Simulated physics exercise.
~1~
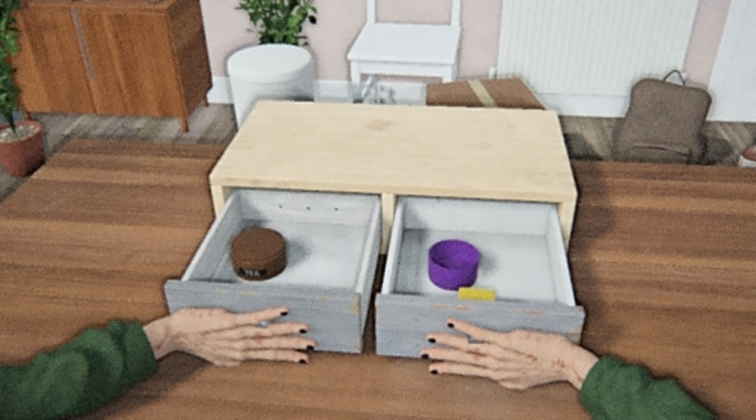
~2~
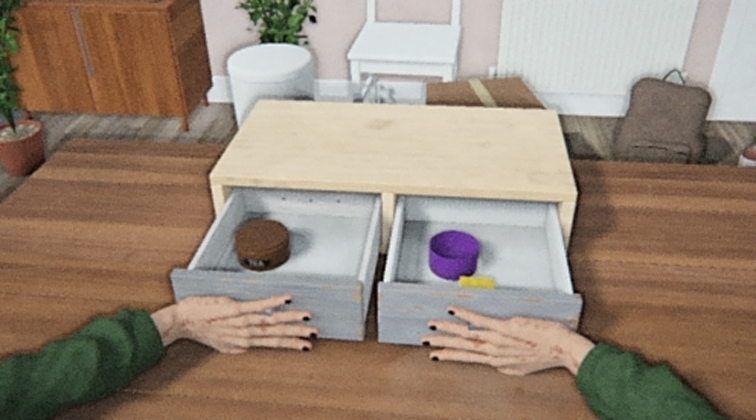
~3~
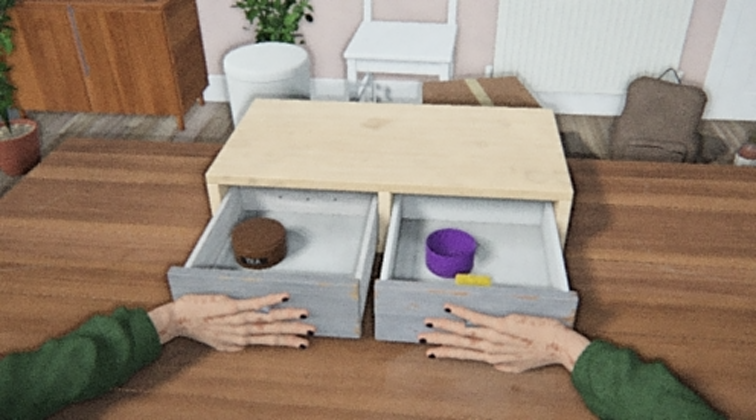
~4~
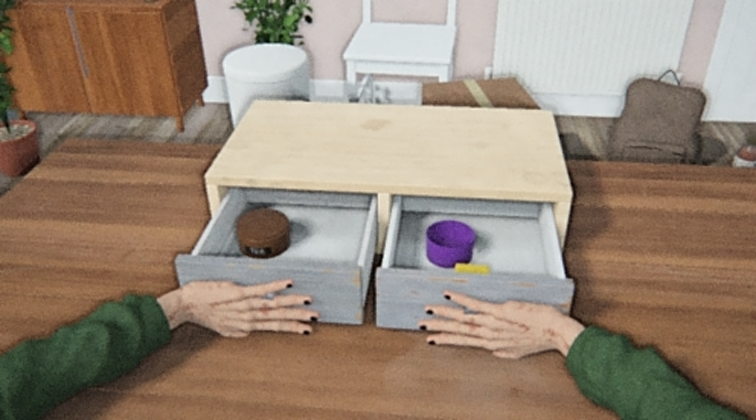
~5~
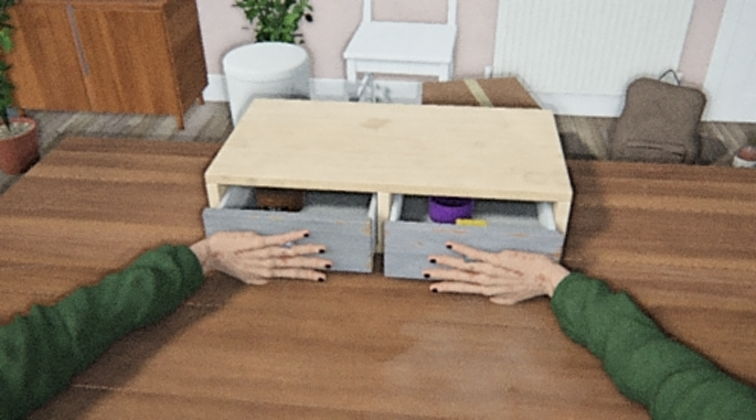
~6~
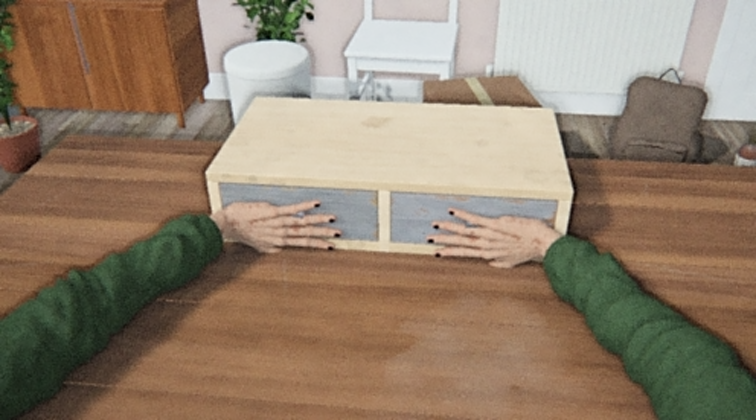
Two hands in green sleeves pushing both open drawers of a low wooden cabinet fully shut, hiding a brown jar, purple beaker and yellow block.
